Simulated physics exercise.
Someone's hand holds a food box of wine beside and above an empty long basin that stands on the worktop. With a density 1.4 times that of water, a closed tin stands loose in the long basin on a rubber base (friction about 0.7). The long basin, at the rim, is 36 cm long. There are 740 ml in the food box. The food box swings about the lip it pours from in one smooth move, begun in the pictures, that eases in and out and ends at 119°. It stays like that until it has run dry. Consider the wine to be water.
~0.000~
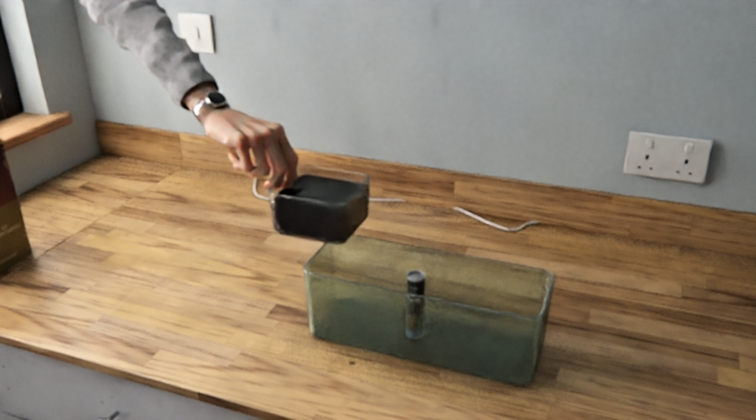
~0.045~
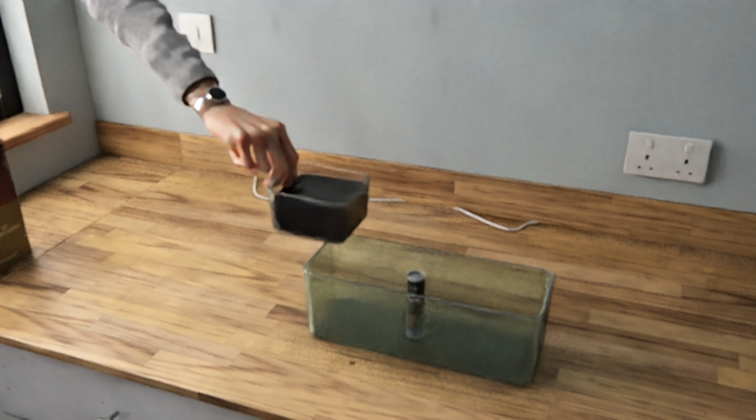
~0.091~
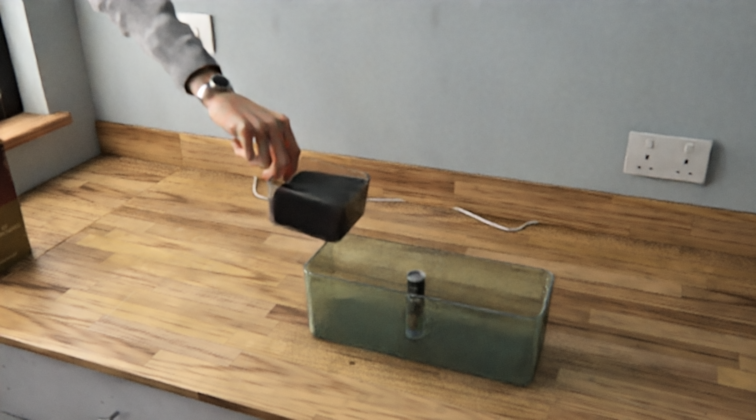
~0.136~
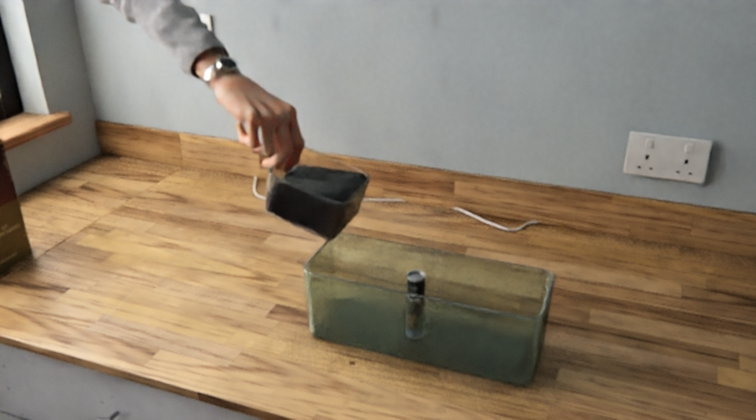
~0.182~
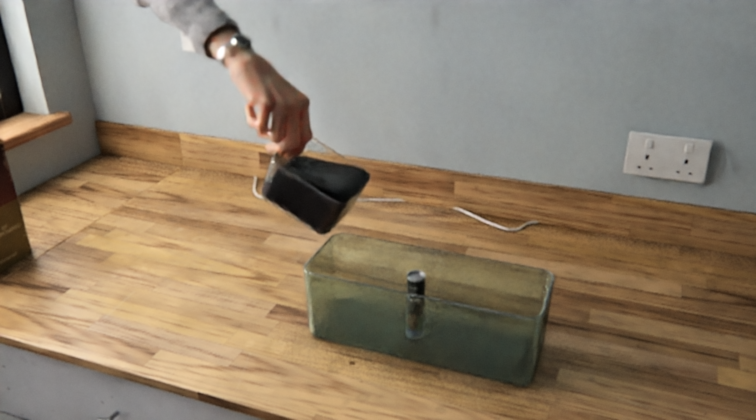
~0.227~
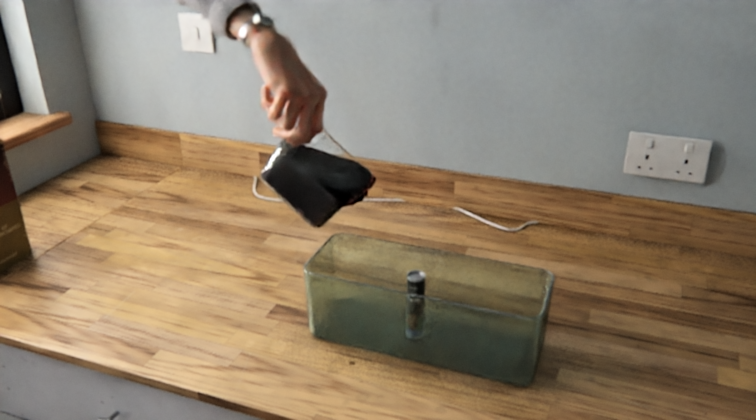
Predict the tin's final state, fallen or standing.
It never tumbles.
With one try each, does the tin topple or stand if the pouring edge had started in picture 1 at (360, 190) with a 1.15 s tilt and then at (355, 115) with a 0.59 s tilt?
First it stays on its base; then it stays on its base.
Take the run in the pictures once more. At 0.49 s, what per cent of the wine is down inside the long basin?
Some 16 per cent.
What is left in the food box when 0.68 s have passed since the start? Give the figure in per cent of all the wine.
Near 0 percent, more or less.
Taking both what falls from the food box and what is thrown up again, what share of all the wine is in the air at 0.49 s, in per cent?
Close to 60 per cent, I'd say.
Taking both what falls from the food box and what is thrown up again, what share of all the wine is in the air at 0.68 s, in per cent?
I'd put it at about 7 per cent of the liquid.
After 0.49 s the tilt is 110° and 23 per cent is still to pour; the tin stands where it began.
After 0.68 s the tilt is 119° and 0 per cent is still to pour; the tin stands where it began.
After 0.87 s the tilt is 119° and 0 per cent is still to pour; the tin stands where it began.
After 1.09 s the tilt is 119° and 0 per cent is still to pour; the tin stands where it began.
In the end the tin stands where it began.
